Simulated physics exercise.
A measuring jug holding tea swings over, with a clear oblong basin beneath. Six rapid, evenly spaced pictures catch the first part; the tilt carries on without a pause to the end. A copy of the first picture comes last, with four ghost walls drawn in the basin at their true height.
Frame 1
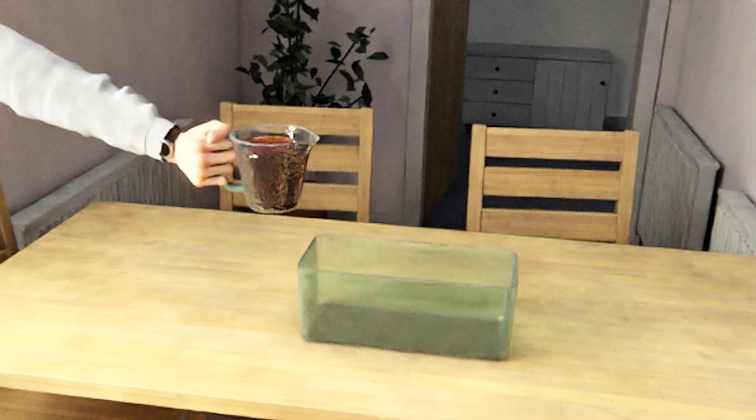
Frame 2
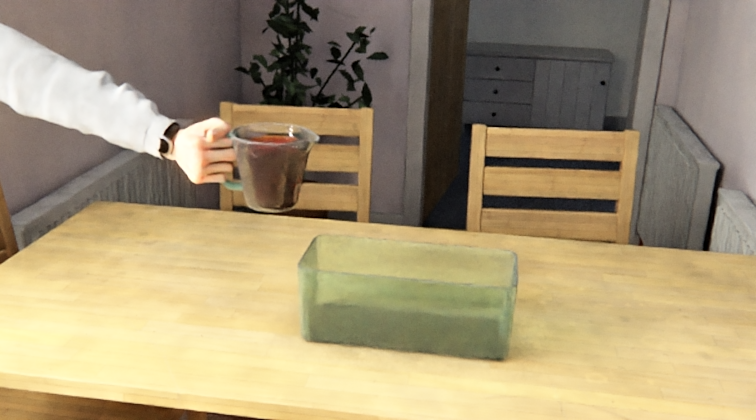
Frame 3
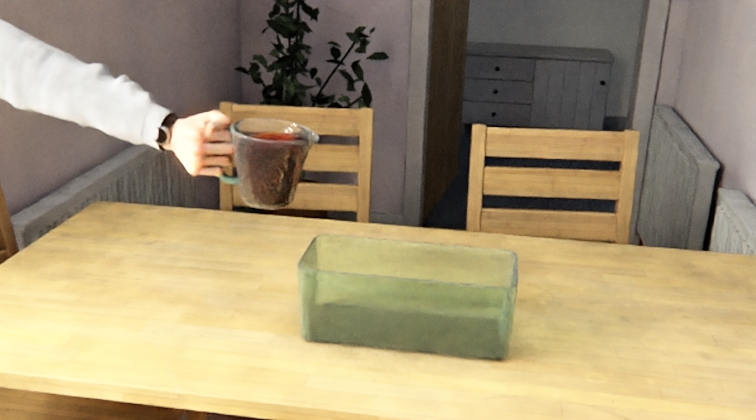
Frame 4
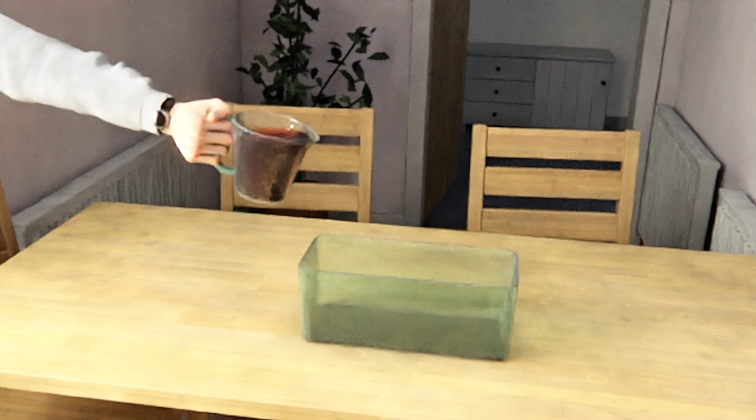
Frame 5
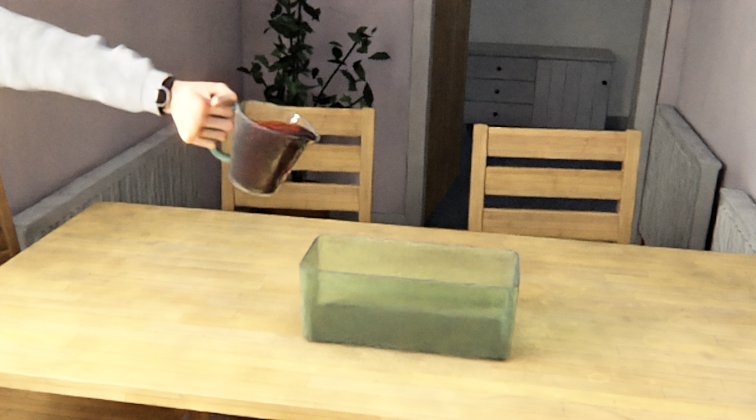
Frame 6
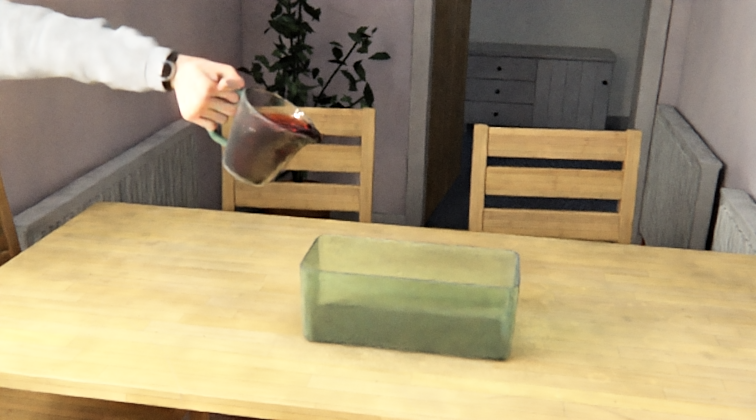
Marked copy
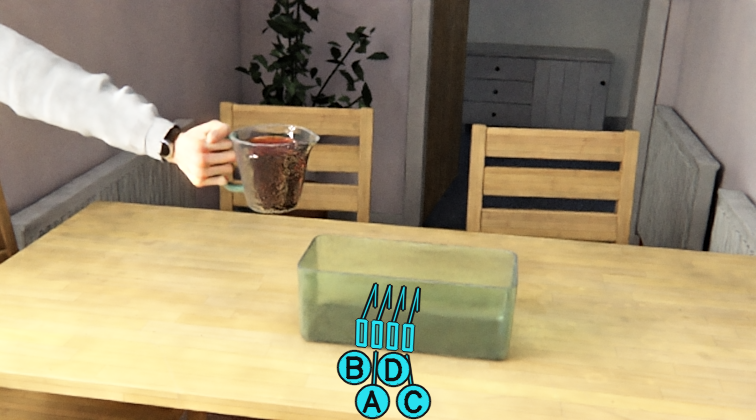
A hand tilting a glass measuring jug of reddish-brown tea to the right above a clear oblong basin on a wooden table.
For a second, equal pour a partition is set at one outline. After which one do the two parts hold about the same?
It is D.
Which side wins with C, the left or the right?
The left one.
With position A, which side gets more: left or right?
The right side.
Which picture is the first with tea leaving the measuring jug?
In picture 6.
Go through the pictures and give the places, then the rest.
In the first picture, upright, lip at (318, 140); basin from (300, 337) to (508, 359); nothing has left yet.
In the second picture, upright, lip at (318, 140); nothing has left yet.
In the third picture, tipped about 5°, lip at (318, 139); nothing has left yet.
In the fourth picture, tipped about 12°, lip at (318, 140); nothing has left yet.
In the fifth picture, tipped about 20°, lip at (319, 139); nothing has left yet.
In the sixth picture, tipped about 31°, lip at (319, 139); tea is over the lip, down to (319, 139).
In cyan, A at (375, 352); B at (360, 350); C at (406, 355); D at (391, 353).
With A, about 16 % ends left of the wall and 82 % right of it.
With B, about 10 % ends left of the wall and 88 % right of it.
With C, about 84 % ends left of the wall and 10 % right of it; 6 % is lost outside.
With D, about 46 % ends left of the wall and 51 % right of it.
